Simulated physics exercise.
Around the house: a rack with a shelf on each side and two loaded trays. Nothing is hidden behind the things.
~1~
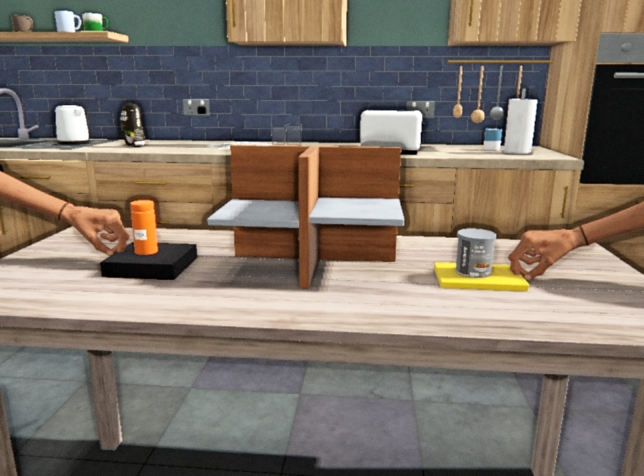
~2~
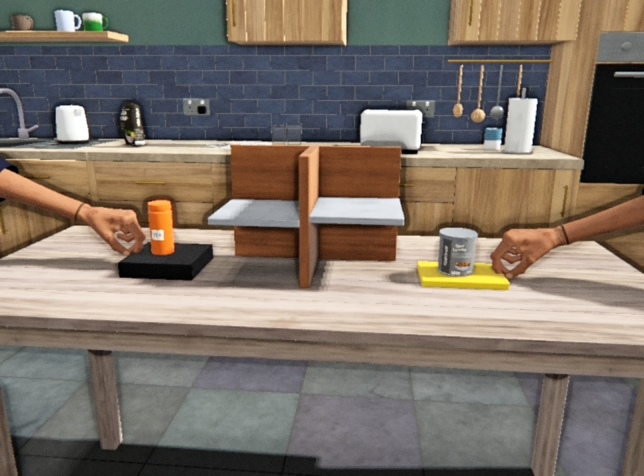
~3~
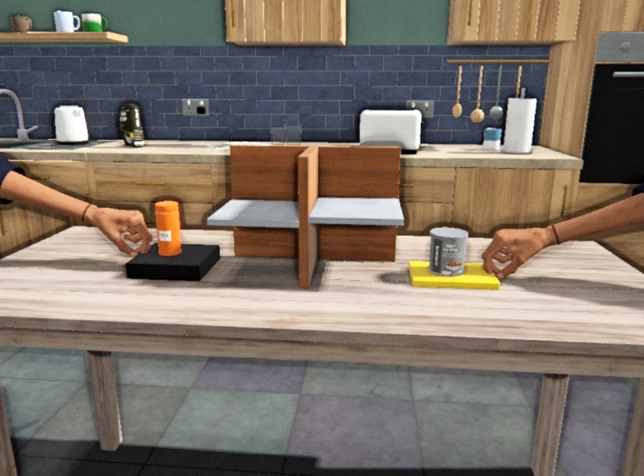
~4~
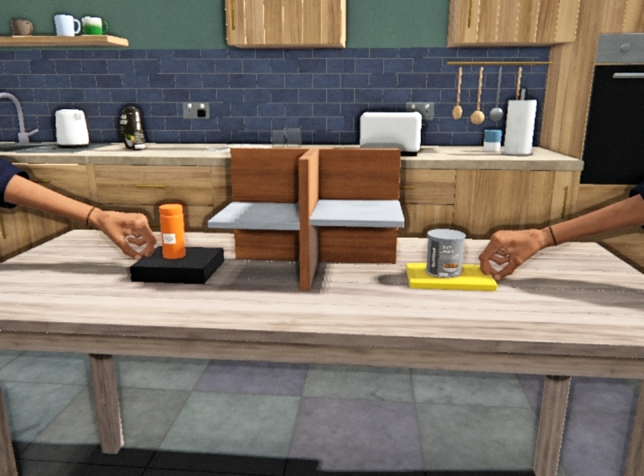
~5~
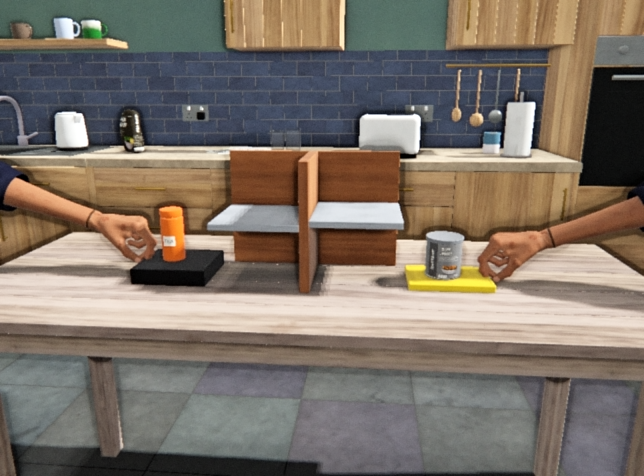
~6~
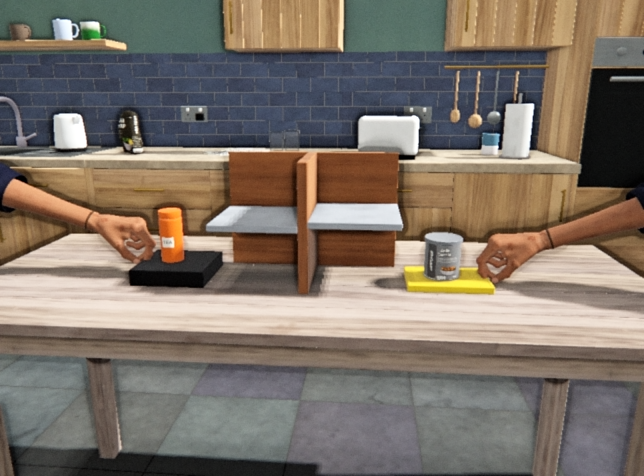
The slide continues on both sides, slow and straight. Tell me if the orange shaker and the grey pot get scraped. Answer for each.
In the end the orange shaker strikes the shelf, the grey pot clears the shelf.
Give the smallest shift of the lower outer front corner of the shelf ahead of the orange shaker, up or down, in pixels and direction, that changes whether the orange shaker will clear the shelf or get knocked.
Some 12 pixels, up.
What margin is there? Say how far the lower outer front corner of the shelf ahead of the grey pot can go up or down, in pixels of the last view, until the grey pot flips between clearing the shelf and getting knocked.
Roughly 16 pixels down.
Then, 1.00 s past the last view, orange shaker riding along near (210, 236); grey pot riding along near (402, 256).
Then, 1.40 s past the last view, orange shaker leaning 38° off how it started near (215, 235); grey pot riding along near (381, 255).
Then, 1.56 s past the last view, orange shaker on its side near (207, 249); grey pot riding along near (373, 255).
Finally, the orange shaker gets scraped off its spot, near (205, 256); the grey pot rides in untouched, near (353, 255).
